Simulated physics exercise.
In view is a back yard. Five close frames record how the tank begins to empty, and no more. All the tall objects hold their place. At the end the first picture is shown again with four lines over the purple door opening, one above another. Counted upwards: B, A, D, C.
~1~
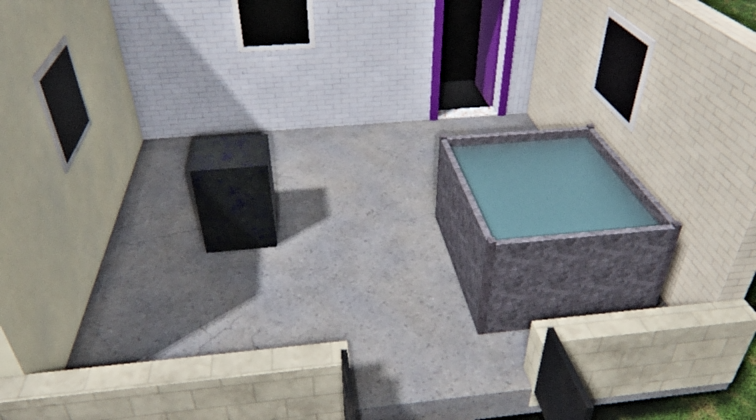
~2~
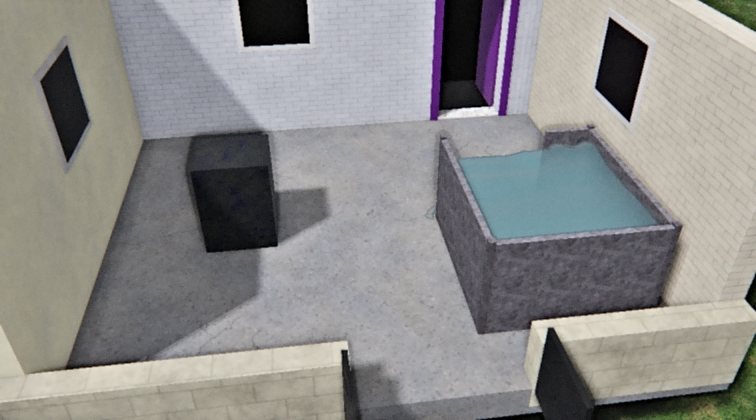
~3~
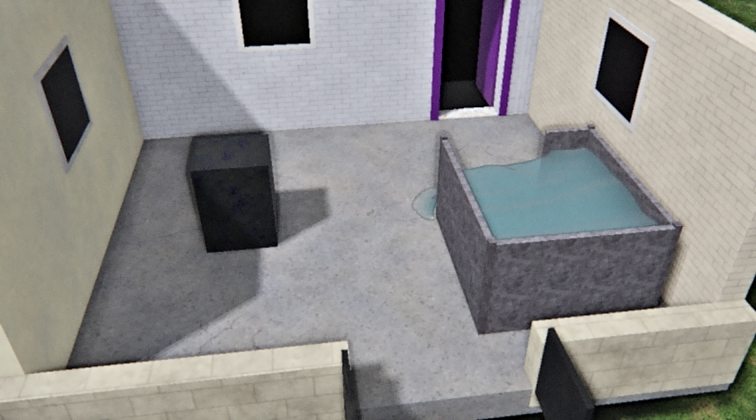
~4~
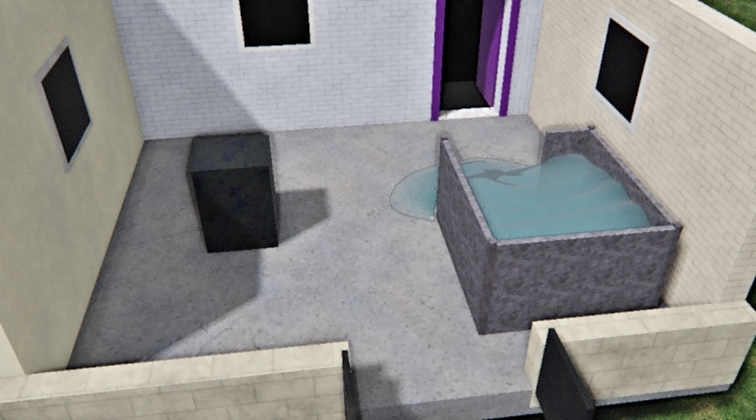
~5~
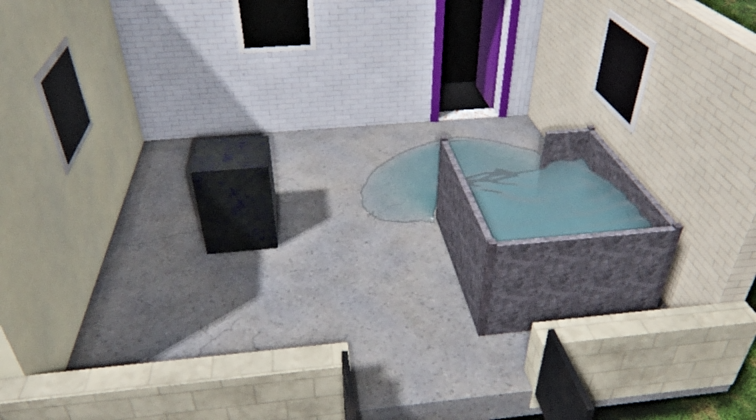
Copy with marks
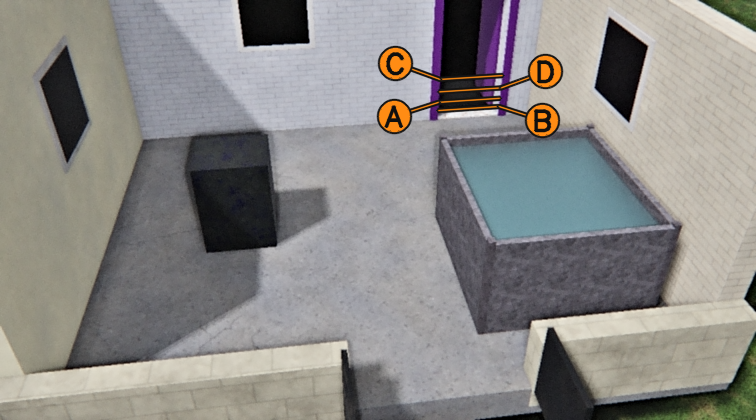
A walled back yard with a grey paved floor is seen from above, with a white brick wall at the back and cream walls on either side. A grey stone tank of blue-green water stands at the right, a black block at the left, a purple-framed doorway behind and an open gate in front. The tank's back side opens, and water pours out and spreads leftward across the paving, while the camera stays still.
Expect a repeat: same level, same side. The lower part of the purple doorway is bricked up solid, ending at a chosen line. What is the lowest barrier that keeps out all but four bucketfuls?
Mark D just does it.
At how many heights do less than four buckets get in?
Two.
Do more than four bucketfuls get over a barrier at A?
Yes.
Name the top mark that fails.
Mark A.
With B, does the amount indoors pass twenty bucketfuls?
Yes, it does.
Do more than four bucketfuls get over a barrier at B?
Yes, it does.
On the marked copy, A at (469, 100); B at (468, 108); C at (471, 77); D at (470, 89); from the bottom up B, A, D, C.
If A is chosen, about 14 bucketfuls get in.
If B is chosen, dozens of bucketfuls pour in.
If C is chosen, nothing gets over.
If D is chosen, a bucket or two gets in.
